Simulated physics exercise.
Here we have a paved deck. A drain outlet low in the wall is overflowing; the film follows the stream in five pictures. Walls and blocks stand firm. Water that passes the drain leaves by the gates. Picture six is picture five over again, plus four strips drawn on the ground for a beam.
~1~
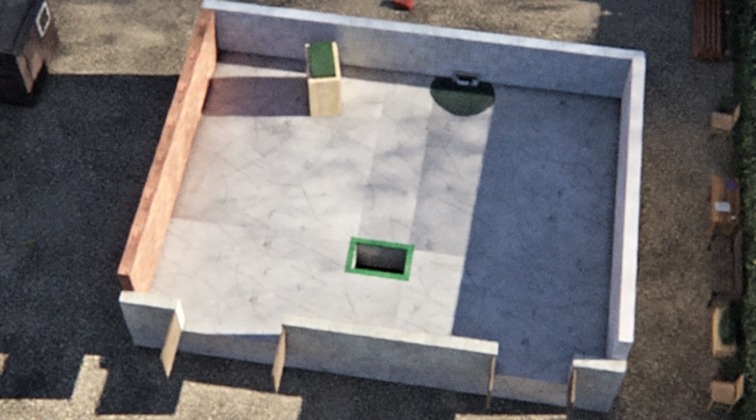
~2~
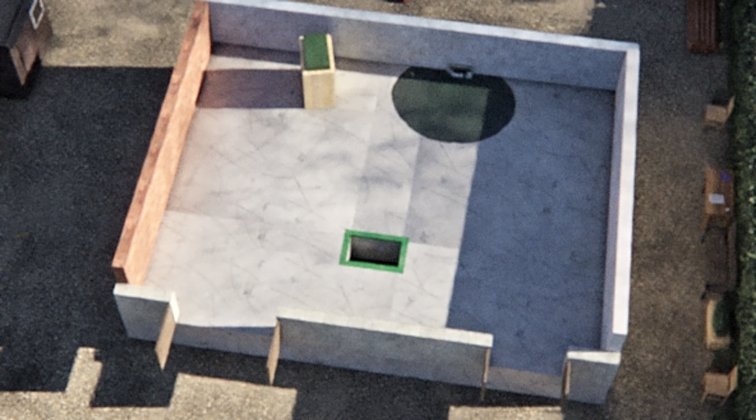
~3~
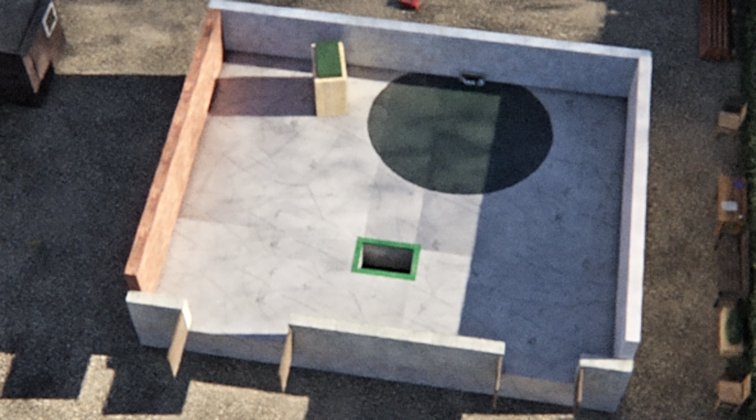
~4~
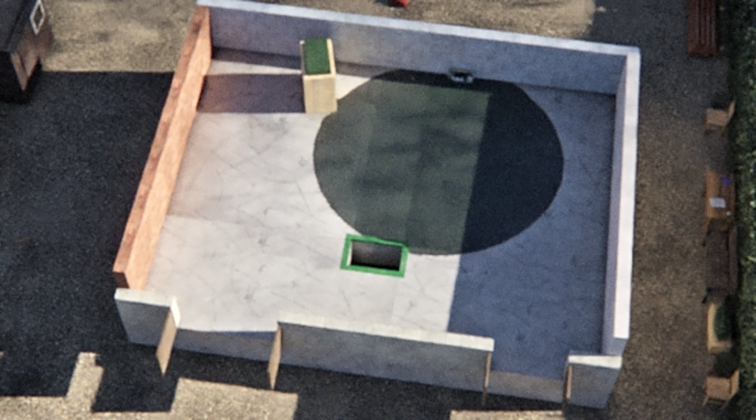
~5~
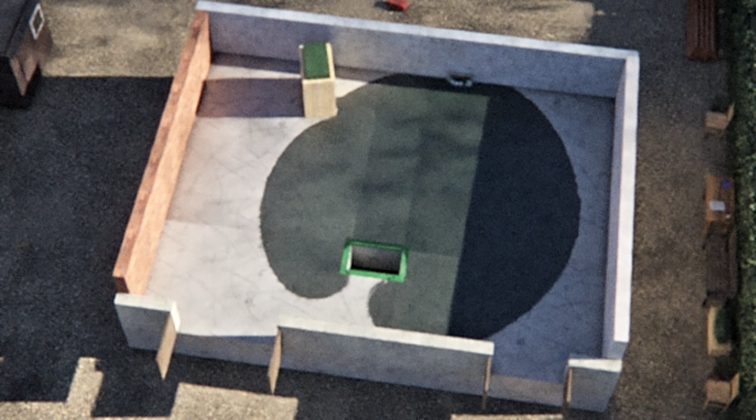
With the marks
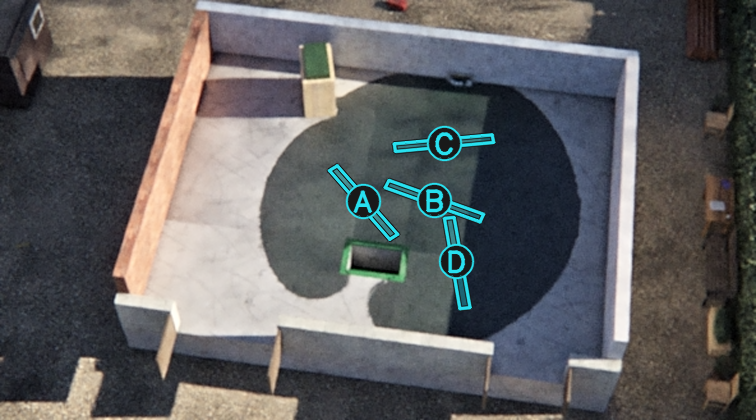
We see a walled paved deck from above as a dark wet patch spreads from a small outlet at the back wall, widening across the floor until it reaches and wraps around the green-framed drain.
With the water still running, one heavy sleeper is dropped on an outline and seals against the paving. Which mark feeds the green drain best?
I would pick spot D.
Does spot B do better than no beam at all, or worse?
Worse.
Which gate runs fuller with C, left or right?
The left gate.
In cyan, A from (333, 168) to (393, 236); B from (387, 184) to (481, 218); C from (394, 147) to (492, 138); D from (449, 217) to (464, 308).
Choosing A, about 9 % of the stream goes into the green drain, about 90 % out by the gates.
Choosing B, about 7 % of the stream goes into the green drain, about 92 % out by the gates.
Choosing C, about 8 % of the stream goes into the green drain, about 91 % out by the gates.
Choosing D, about 27 % of the stream goes into the green drain, about 72 % out by the gates.
